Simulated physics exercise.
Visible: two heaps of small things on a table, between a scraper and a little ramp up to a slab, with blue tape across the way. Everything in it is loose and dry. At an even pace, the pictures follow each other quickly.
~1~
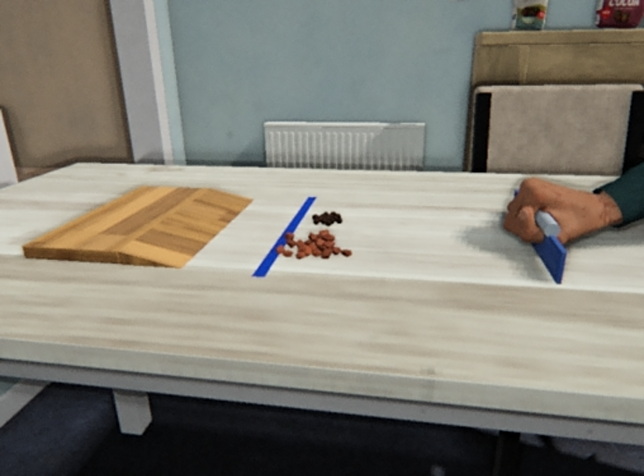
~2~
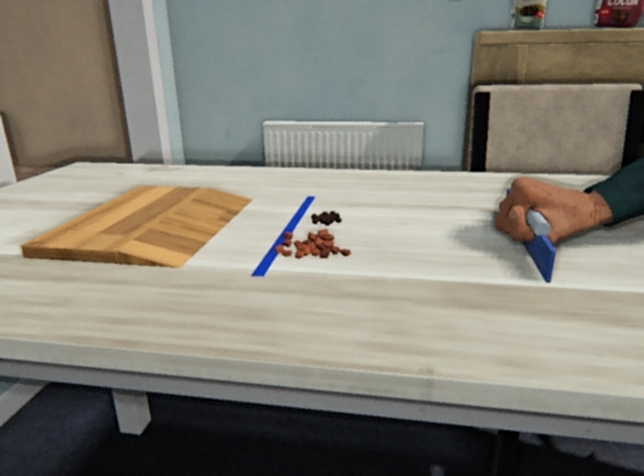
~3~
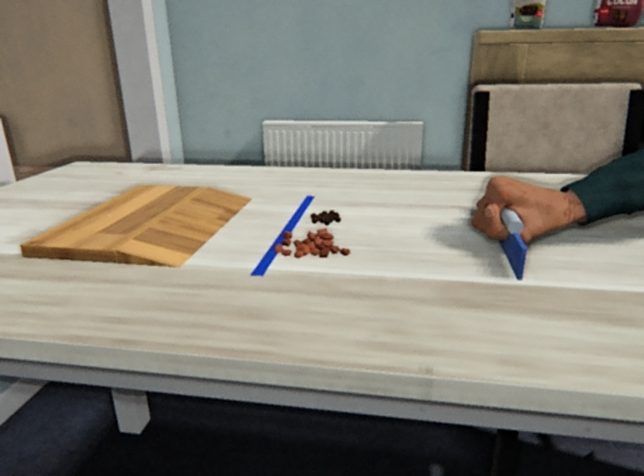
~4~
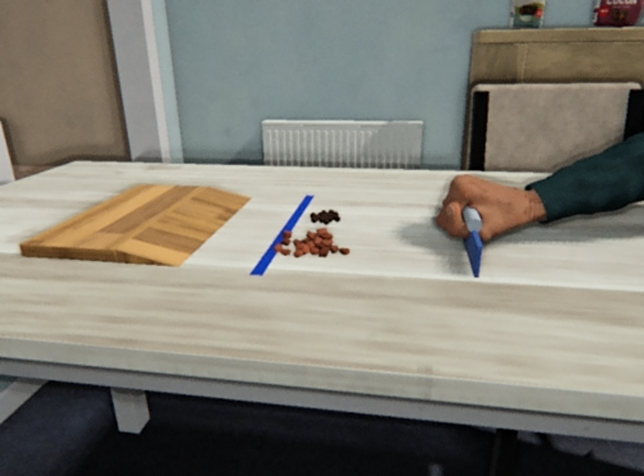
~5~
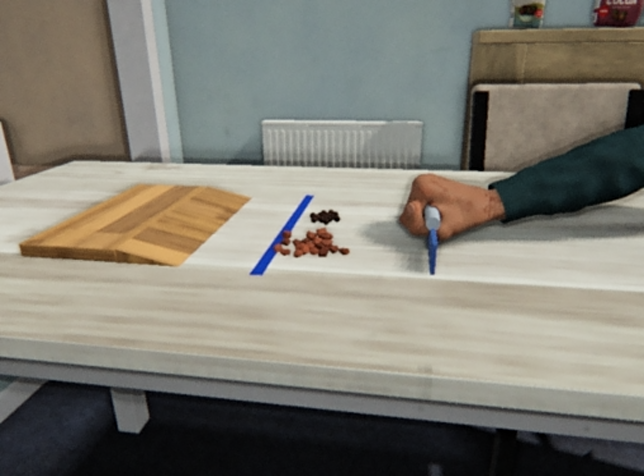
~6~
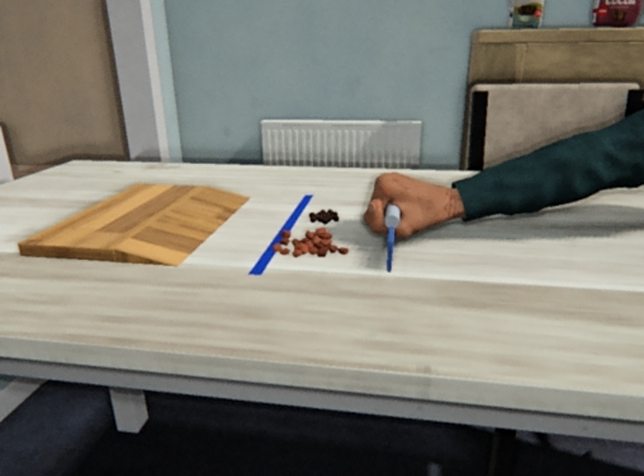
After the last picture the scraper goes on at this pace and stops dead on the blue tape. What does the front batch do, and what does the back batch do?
In the end the front batch isn't pushed up while the back batch puts some on top.
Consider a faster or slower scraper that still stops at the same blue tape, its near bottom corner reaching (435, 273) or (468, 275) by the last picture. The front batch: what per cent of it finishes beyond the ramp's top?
You'd see roughly 0 in a hundred the first time and roughly 0 in a hundred the next.
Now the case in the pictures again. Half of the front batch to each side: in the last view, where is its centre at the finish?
Close to (202, 239) in pixels.
Then, 0.11 s later than the last frame, scraper still moving, near (328, 205); front batch every one short of the ramp; back batch every one short of the ramp.
Then, 0.25 s later than the last frame, scraper stopped at the blue tape; front batch every one short of the ramp; back batch every one short of the ramp.
Then, 0.53 s later than the last frame, scraper stopped at the blue tape; front batch roughly a third on the ramp, roughly two thirds short of the ramp; back batch almost all past the top, about a tenth on the ramp.
When it is over, scraper stopped at the blue tape; front batch not one past the top, roughly a third on the ramp, roughly two thirds short of the ramp; back batch almost all past the top, about a tenth short of the ramp.
